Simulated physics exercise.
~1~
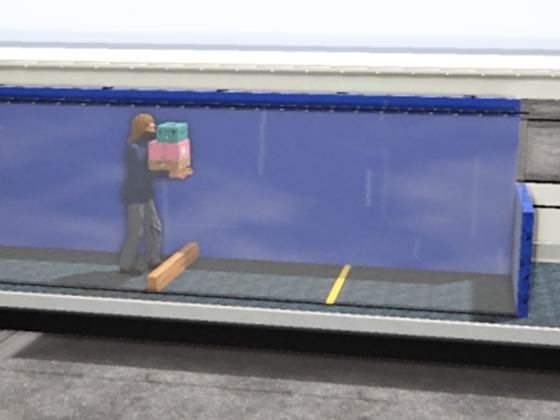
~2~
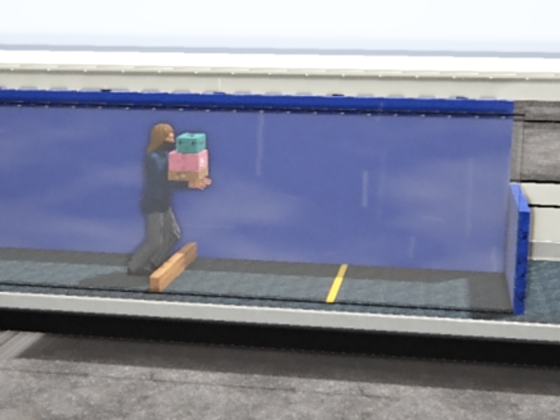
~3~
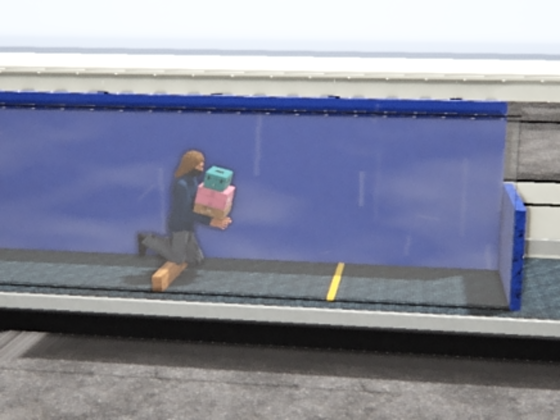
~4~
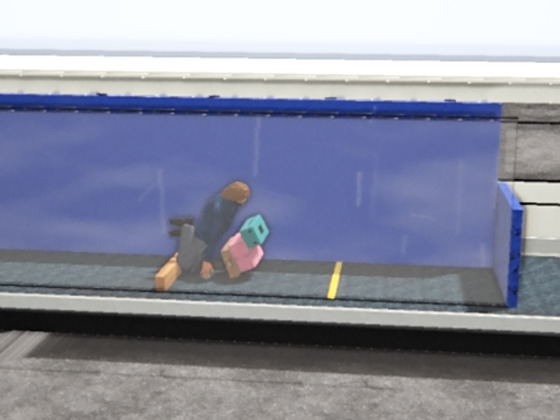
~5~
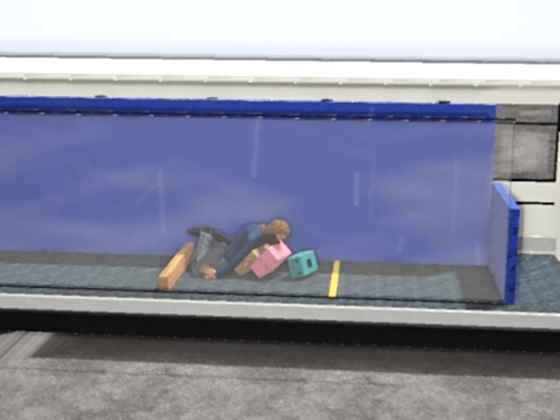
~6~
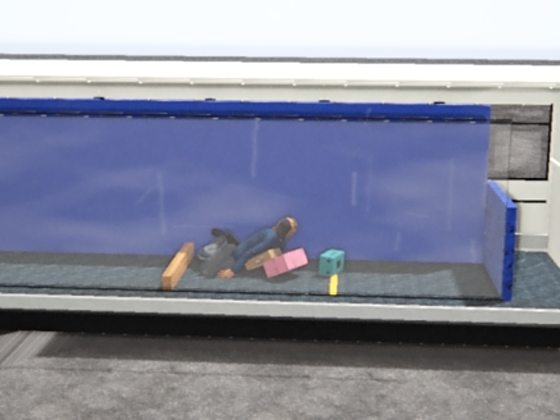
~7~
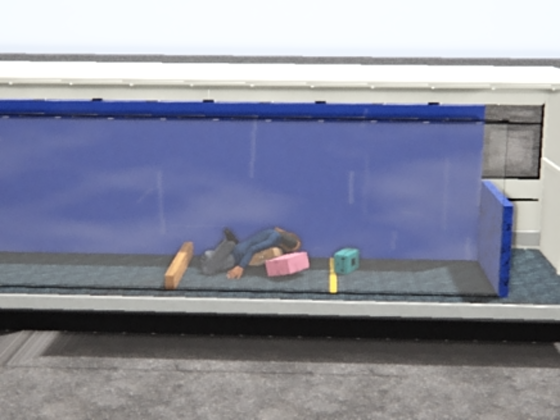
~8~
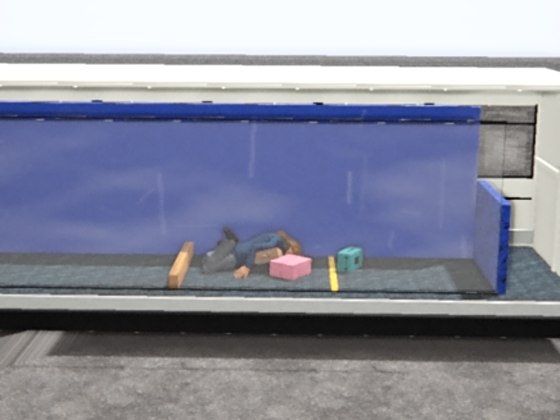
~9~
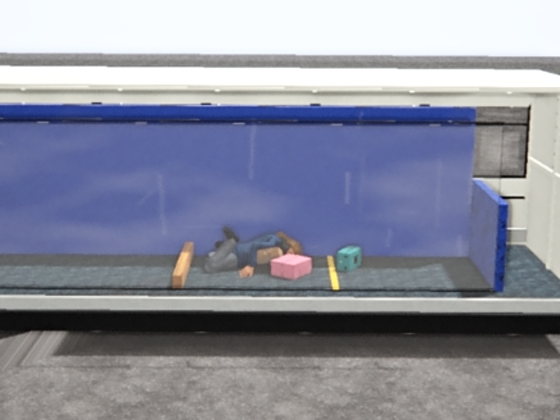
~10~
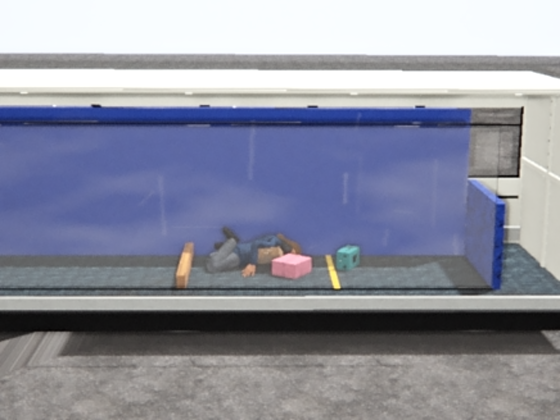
A person carrying stacked boxes trips over a rail and falls flat, the teal box tumbling past the yellow line.
